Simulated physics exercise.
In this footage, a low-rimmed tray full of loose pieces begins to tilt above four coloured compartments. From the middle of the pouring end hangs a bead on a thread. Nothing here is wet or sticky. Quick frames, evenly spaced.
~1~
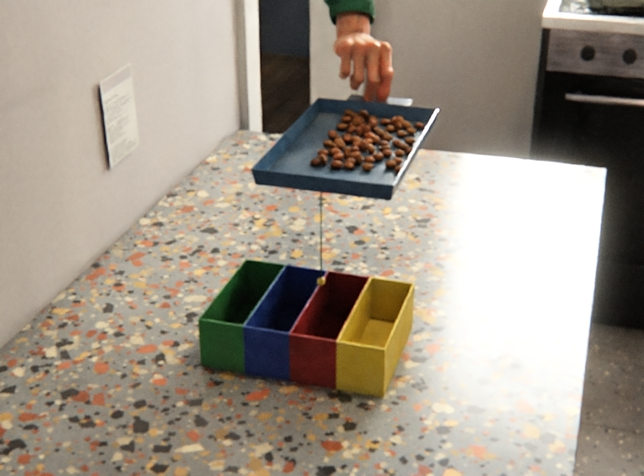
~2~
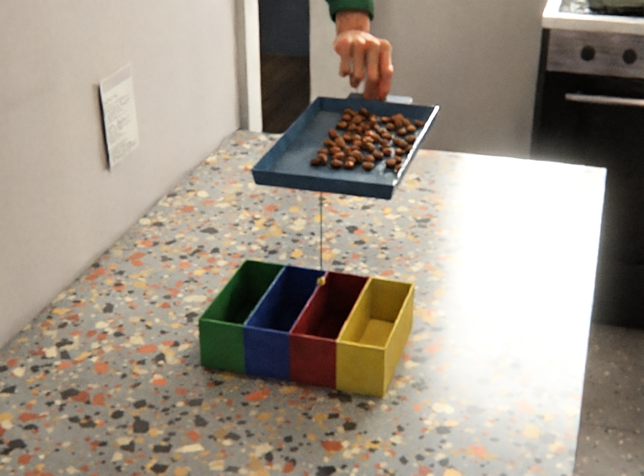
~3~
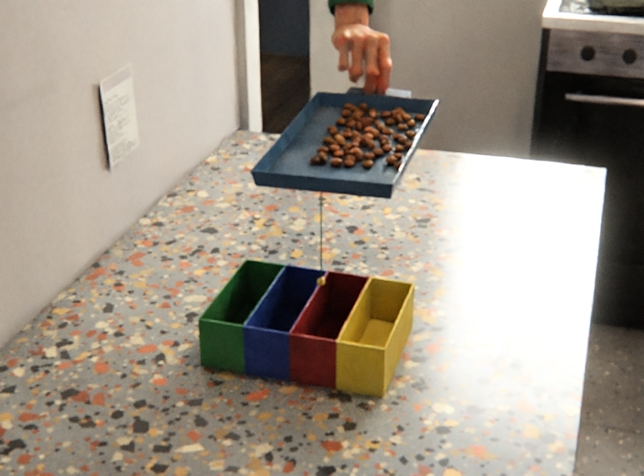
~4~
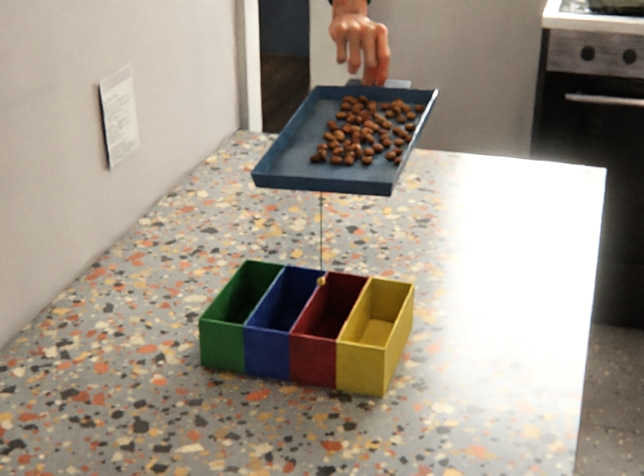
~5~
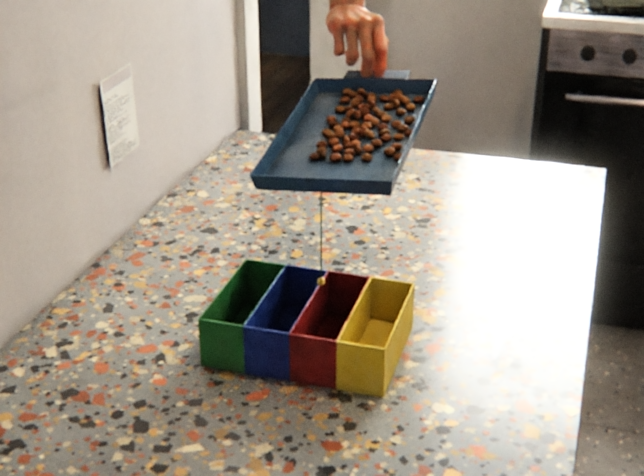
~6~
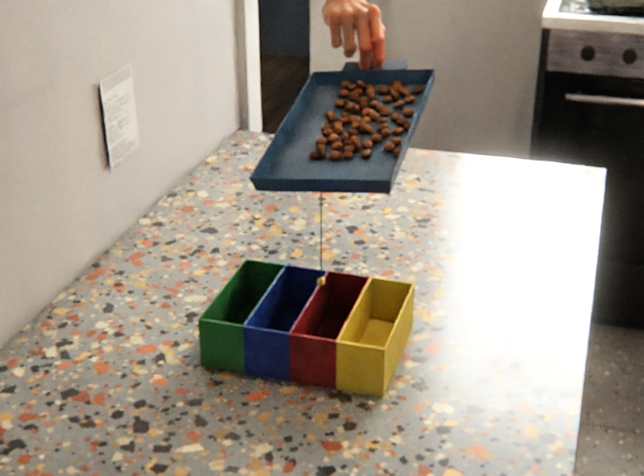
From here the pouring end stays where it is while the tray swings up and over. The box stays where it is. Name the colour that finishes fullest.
Green.
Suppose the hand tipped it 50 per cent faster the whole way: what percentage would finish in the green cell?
Close to 70 in a hundred.
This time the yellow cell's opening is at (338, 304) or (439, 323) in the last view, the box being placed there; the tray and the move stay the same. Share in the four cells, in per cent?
Near 100 % and 10 %.
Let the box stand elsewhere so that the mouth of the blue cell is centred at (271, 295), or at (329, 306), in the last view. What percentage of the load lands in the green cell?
It comes to near 30 per cent the first time and near 30 per cent the second time.
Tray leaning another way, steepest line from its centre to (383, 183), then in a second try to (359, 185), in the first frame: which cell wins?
First the yellow one, then yellow.
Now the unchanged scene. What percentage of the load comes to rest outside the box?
Close to 0 percent, I reckon.
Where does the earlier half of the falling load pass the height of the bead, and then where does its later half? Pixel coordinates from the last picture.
Around (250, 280) first; around (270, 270) second.
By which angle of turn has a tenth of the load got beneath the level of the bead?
Approx. 75° from level.
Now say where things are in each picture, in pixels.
Corners of the pouring end at (255, 168) and (391, 184), level; middle of the load at (356, 140), bits of dog kibble; bead on its thread at (321, 282); green cell at (222, 341); blue cell at (267, 349); red cell at (313, 357); yellow cell at (361, 364), in the first frame.
Corners of the pouring end at (255, 168) and (391, 183), level; middle of the load at (356, 139), in the second frame.
Corners of the pouring end at (255, 170) and (390, 182), tipped barely, lowest at the left corner; middle of the load at (356, 136), in the third frame.
Corners of the pouring end at (254, 172) and (389, 181), tipped a little, lowest at the left corner; middle of the load at (356, 130), in the fourth frame.
Corners of the pouring end at (254, 174) and (389, 179), tipped a little, lowest at the left corner; middle of the load at (355, 125), in the fifth frame.
Corners of the pouring end at (253, 176) and (388, 178), tipped a little, lowest at the left corner; middle of the load at (365, 121); green cell at (222, 341); blue cell at (267, 349); red cell at (313, 357); yellow cell at (361, 364), in the sixth frame.
Soon after the last picture, tray tipped steeply; all on the tray.
A little later, tray tipped right over; about two thirds on the tray; about a quarter in the green cell; a stray few in the blue cell; a small part falling or outside the box.
Later still, tray tipped past a quarter turn; most in the green cell; about a quarter in the blue cell; a stray few falling or outside the box.
At rest, tray tipped past a quarter turn; most in the green cell; about a quarter in the blue cell; none in the yellow cell; none in the red cell; a stray few outside the box.
